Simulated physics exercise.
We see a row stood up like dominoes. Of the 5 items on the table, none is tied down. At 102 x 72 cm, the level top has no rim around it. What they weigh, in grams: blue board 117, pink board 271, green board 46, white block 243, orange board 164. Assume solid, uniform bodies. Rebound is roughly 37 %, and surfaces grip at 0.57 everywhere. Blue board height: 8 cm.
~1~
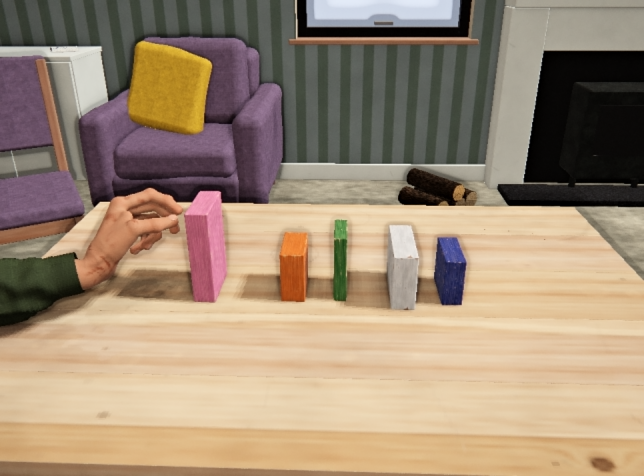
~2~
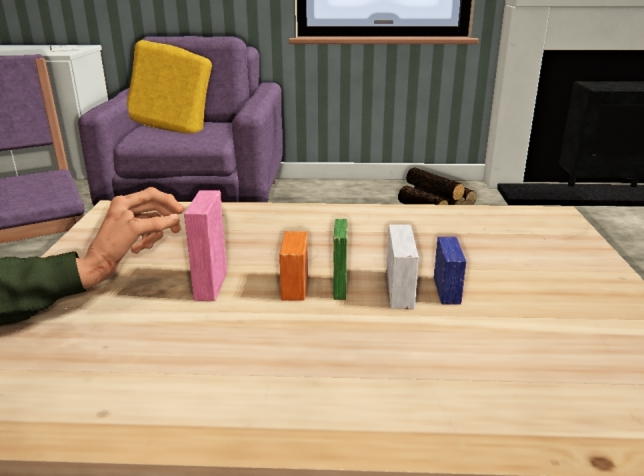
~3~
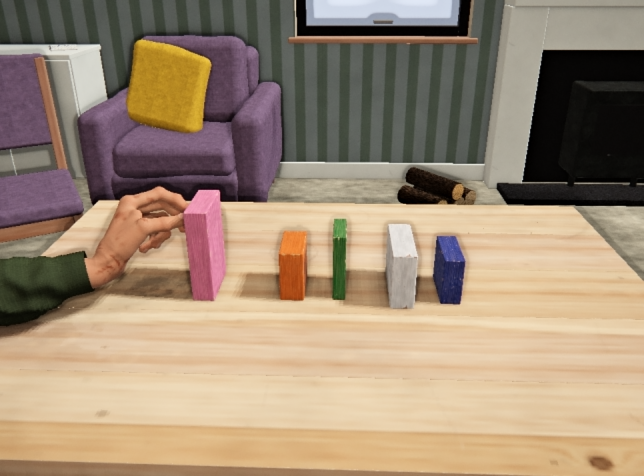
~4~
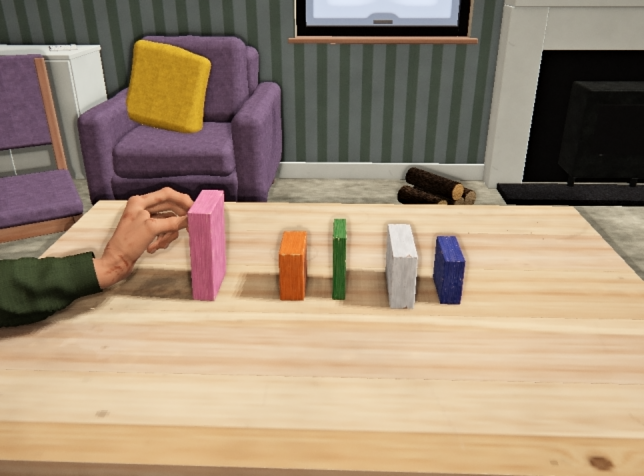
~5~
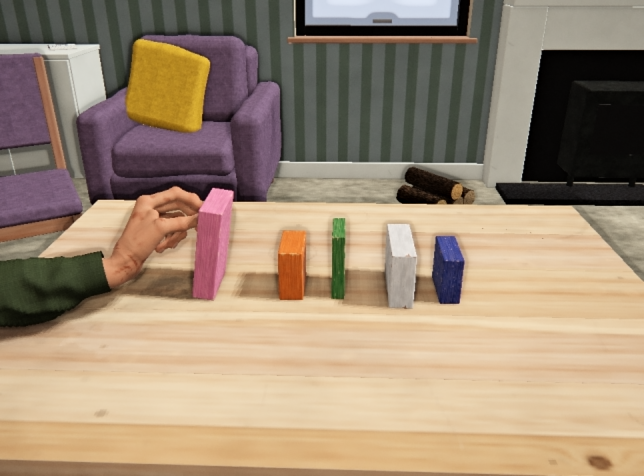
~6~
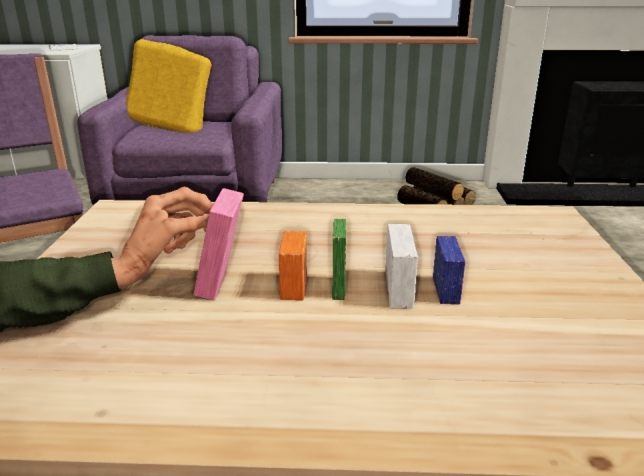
On a wooden table, a hand pushes the pink board, tilting it rightward toward an orange board.
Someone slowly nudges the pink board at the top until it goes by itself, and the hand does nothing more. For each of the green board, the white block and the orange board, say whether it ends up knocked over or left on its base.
At the end, the green board stays up. The white block stays up. The orange board stays up.
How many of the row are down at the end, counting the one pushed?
That adds up to 1.
Then, 0.20 s after the last picture, pink board 42° over.
Then, 0.30 s after the last picture, pink board 49° over; orange board leaning 3° near (295, 264).
At rest, all 3 in place, give or take 5 cm. Seen from the same camera at the end, green board near (340, 259), white block near (400, 265).
